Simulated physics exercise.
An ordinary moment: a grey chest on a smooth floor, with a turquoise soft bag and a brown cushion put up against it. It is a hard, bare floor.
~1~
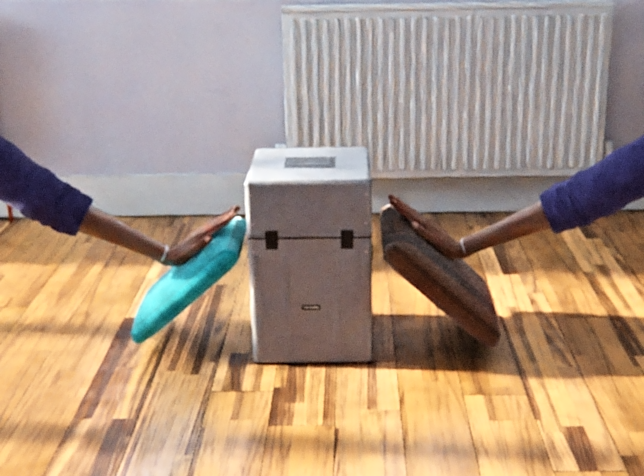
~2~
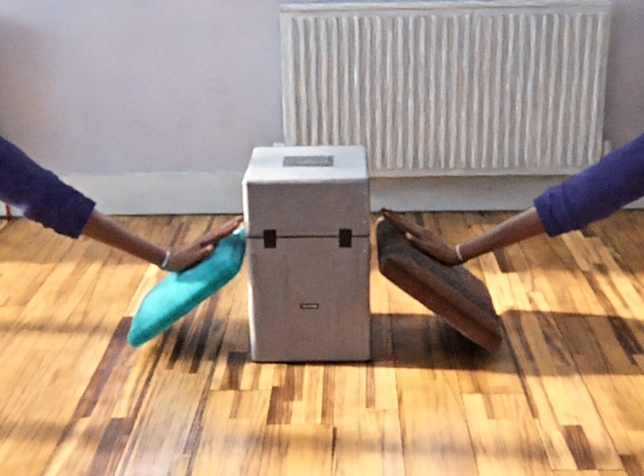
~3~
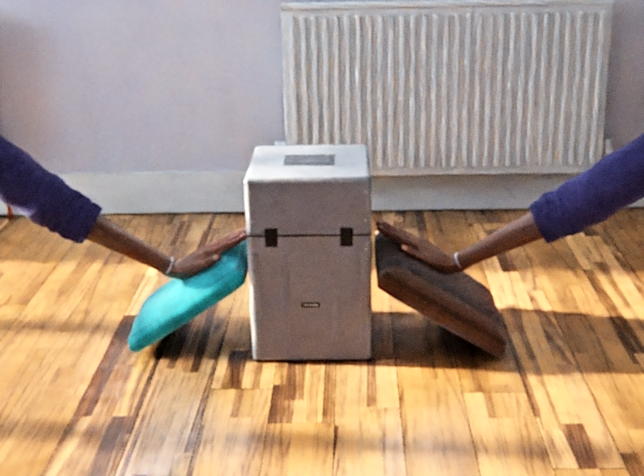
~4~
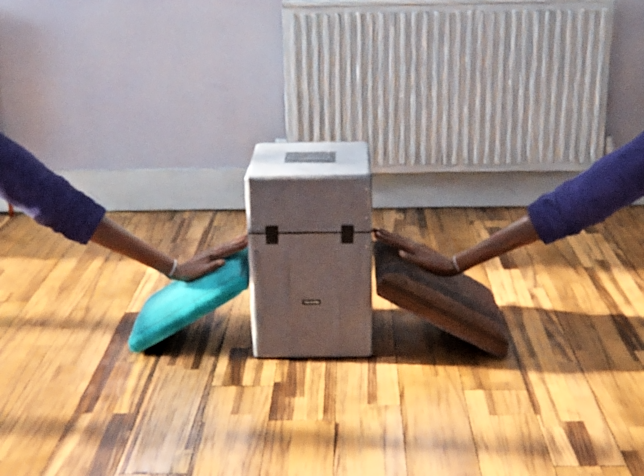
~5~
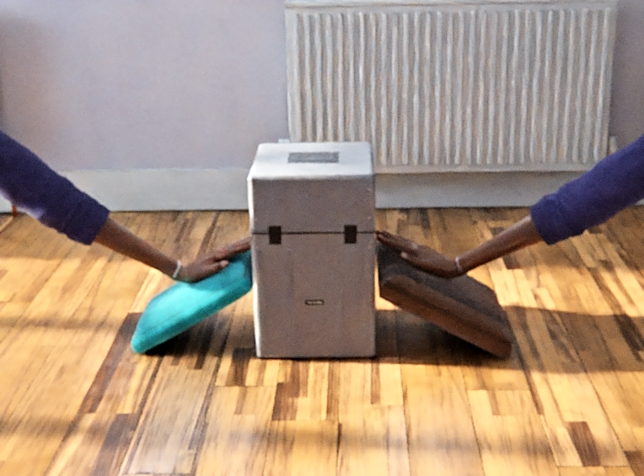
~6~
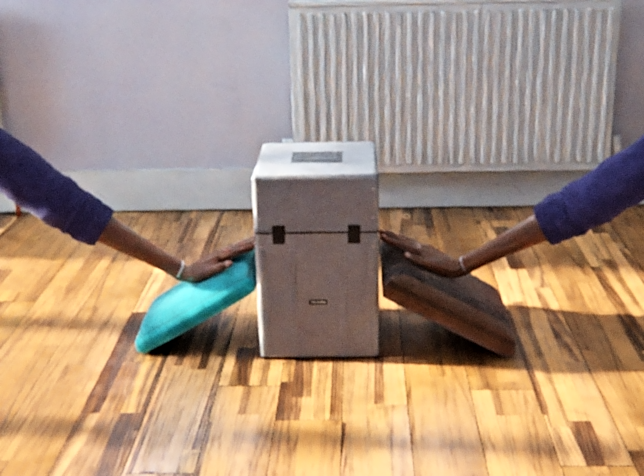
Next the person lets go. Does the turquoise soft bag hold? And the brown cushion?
As it turns out, the turquoise soft bag slips and lies down; the brown cushion slumps to the floor.
Then, 0.24 s on from there, soft bag flat on the floor near (200, 316); cushion flat on the floor near (451, 313).
Then, 0.44 s on from there, soft bag flat on the floor near (191, 321); cushion flat on the floor near (449, 315).
In the end, soft bag flat on the floor near (192, 321); cushion flat on the floor near (450, 316). The turquoise soft bag slumps to the floor and the brown cushion slides down flat.
